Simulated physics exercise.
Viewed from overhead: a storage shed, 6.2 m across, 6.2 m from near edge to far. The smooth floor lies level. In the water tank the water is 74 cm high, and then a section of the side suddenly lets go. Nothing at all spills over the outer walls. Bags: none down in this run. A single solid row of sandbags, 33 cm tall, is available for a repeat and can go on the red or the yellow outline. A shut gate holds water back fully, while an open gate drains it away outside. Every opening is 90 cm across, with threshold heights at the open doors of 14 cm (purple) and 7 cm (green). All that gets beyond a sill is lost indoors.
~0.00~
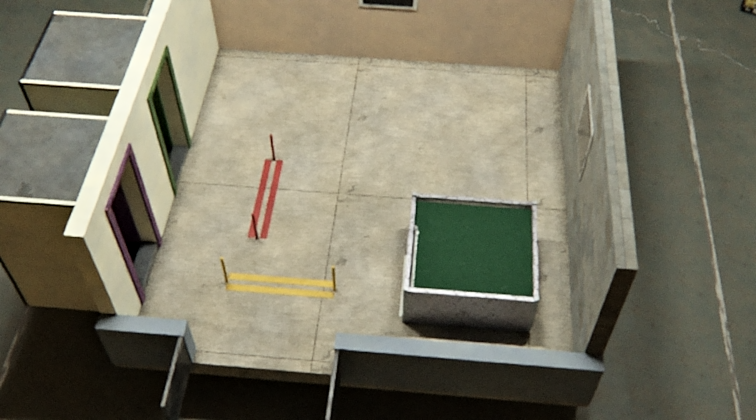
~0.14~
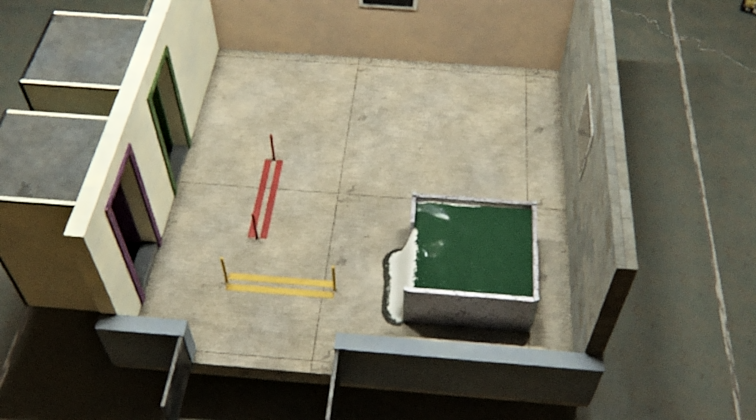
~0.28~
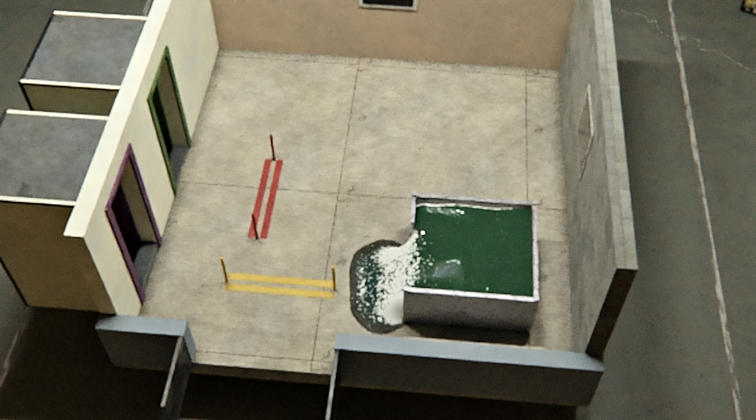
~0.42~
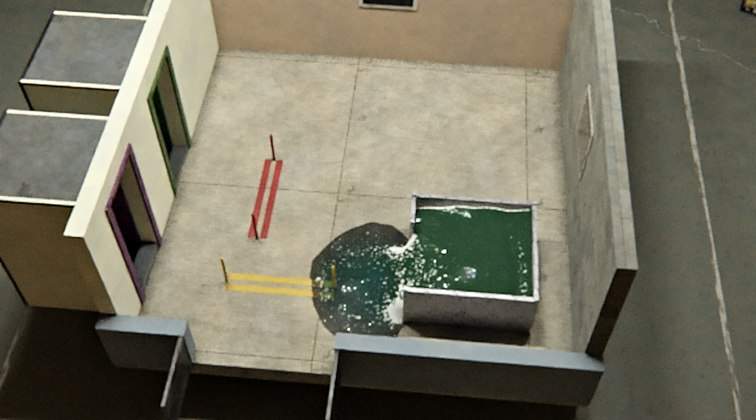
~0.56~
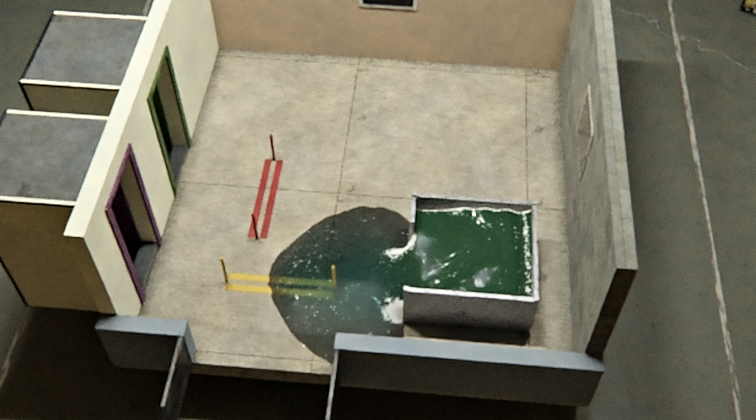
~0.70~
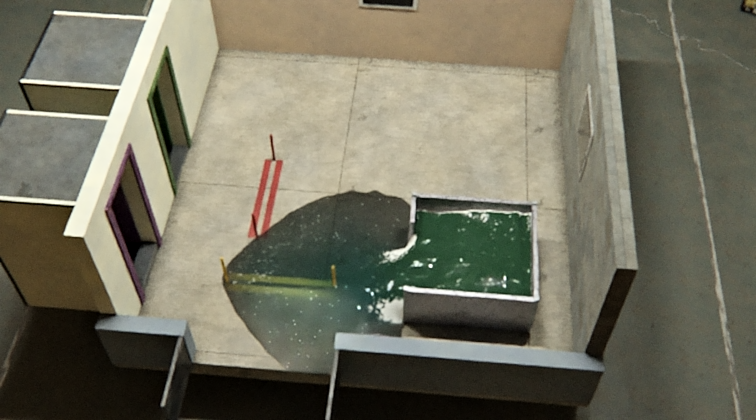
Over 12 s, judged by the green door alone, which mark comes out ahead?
The red one comes out ahead.
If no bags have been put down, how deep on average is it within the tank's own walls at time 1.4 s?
About 41 cm.
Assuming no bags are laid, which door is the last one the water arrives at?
The green door, last of all.
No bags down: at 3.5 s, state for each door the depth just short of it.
Purple 16 cm, green 11 cm.
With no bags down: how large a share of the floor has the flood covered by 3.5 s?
Near 40 per cent of the floor.
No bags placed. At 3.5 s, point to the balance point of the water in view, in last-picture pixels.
The water's centre sits about at (305, 246).
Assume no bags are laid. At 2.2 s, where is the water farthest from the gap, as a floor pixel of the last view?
Around pixel (196, 127).
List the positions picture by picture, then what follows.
In the first picture, still water, 74 cm deep, in the water tank at (472, 248).
In the second picture, water pours out at (410, 275) and has run 0.6 m, to (399, 323); typically 9 cm deep outside, 74 cm at the water tank's back.
In the third picture, the front is at (365, 251), 0.9 m from the gap at (410, 277); 1.0 m2 of floor is under water; 74 cm left at the back of the water tank.
In the fourth picture, the front is at (320, 261), 1.4 m from the gap at (410, 278); 2.2 m2 of floor is under water; 69 cm left at the back of the water tank.
In the fifth picture, water pours out at (410, 278) and has run 2.0 m, to (279, 264); typically 6 cm deep outside, 62 cm at the water tank's back.
In the sixth picture, water pours out at (410, 278) and has run 2.6 m, to (230, 284); typically 5 cm deep outside, 63 cm at the water tank's back.
After 1.4 s water covers 35 % of the floor and is deepest (39 cm) near (131, 341) in the run without bags; in at the green door, 0 L with no bags, 0 L with the row on red, 0 L on yellow.
After 2.2 s water covers 40 % of the floor and is deepest (30 cm) near (131, 341) in the run without bags; in at the green door, 7 L with no bags, 0 L with the row on red, 24 L on yellow.
After 3.5 s water covers 40 % of the floor and is deepest (16 cm) near (131, 341) in the run without bags; in at the green door, 35 L with no bags, 0 L with the row on red, 63 L on yellow.
After 7.0 s water covers 65 % of the floor and is deepest (11 cm) near (217, 55) in the run without bags; in at the green door, 43 L with no bags, 0 L with the row on red, 77 L on yellow.
After 12.0 s water covers 90 % of the floor and is deepest (7 cm) near (547, 84) in the run without bags; in at the green door, 43 L with no bags, 0 L with the row on red, 77 L on yellow.
